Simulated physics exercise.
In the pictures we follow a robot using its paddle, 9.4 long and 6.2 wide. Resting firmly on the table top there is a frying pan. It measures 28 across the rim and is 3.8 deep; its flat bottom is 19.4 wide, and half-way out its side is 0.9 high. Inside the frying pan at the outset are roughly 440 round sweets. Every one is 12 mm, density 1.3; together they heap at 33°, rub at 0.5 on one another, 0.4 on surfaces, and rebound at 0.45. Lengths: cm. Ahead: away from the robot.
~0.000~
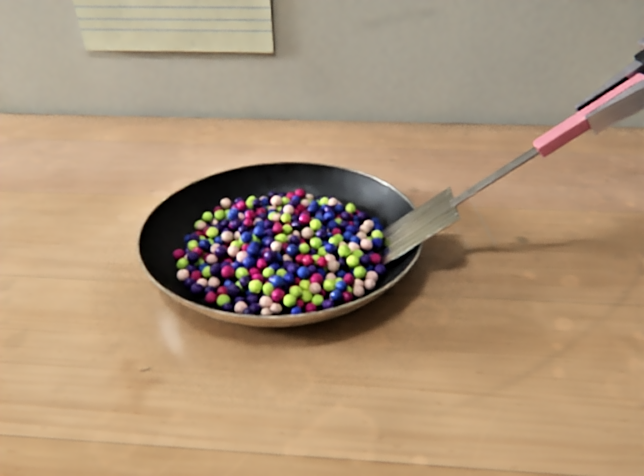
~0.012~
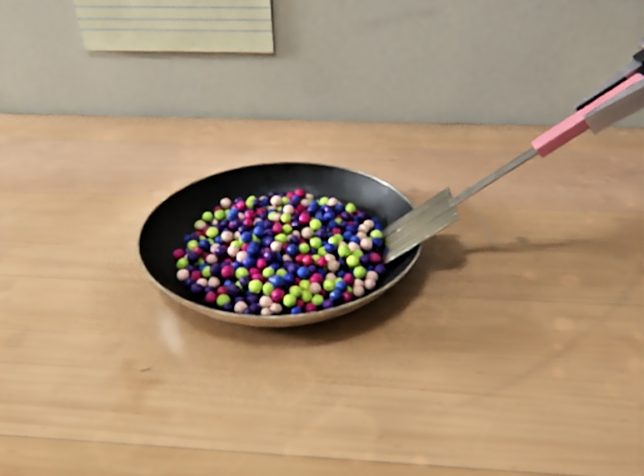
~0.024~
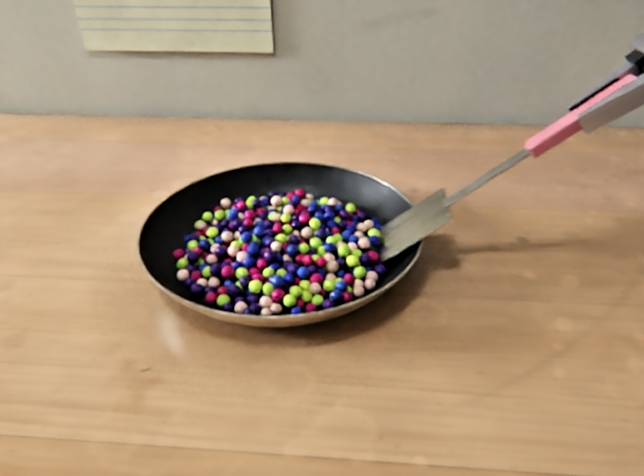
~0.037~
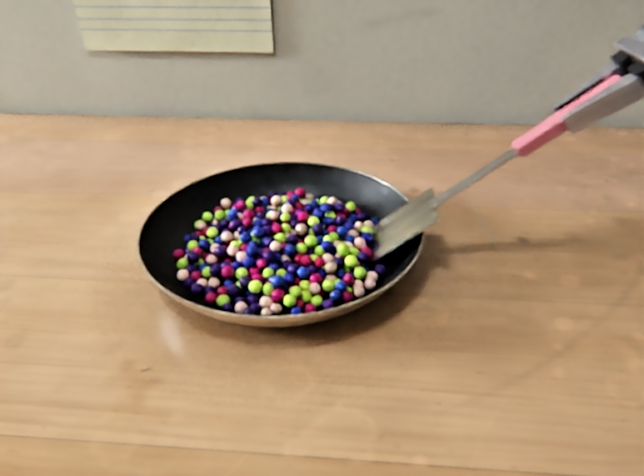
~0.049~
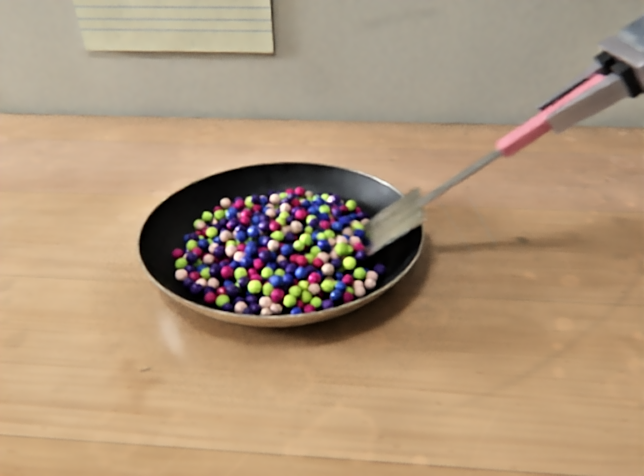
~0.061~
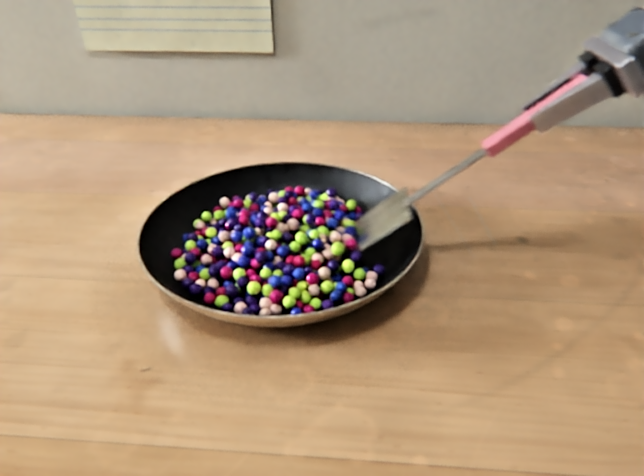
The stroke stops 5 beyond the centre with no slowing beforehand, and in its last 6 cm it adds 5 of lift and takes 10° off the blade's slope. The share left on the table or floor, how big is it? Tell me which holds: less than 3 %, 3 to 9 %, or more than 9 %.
More than 9 % holds.
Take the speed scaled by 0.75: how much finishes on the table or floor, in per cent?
Some 5 per cent.
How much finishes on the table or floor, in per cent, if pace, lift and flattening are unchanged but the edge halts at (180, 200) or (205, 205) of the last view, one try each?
Close to 15 and close to 15 per cent, respectively.
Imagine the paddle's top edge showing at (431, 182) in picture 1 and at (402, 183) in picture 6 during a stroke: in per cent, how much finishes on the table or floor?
Roughly 0 percent ends up there.
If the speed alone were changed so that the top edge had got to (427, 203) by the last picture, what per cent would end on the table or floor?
Roughly 0 per cent.
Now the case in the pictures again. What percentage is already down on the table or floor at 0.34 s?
Some 10 per cent.
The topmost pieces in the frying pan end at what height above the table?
Close to 3.5 centimetres high.
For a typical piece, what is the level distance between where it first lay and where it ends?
It comes out at about 2 cm.
After 0.09 s, sloping 41°, highest piece 6 above the table; 444 in the frying pan.
After 0.12 s, sloping 37°, highest piece 7 above the table; 444 in the frying pan.
After 0.34 s, sloping 31°, highest piece 6 above the table; 390 in the frying pan, 42 on the table or floor, 12 on the blade or in flight.
After 1.39 s, sloping 31°, highest piece 3 above the table; 390 in the frying pan, 54 on the table or floor.
In the end, 390 in the frying pan, 54 on the table or floor. That is 12 % on the table or floor.
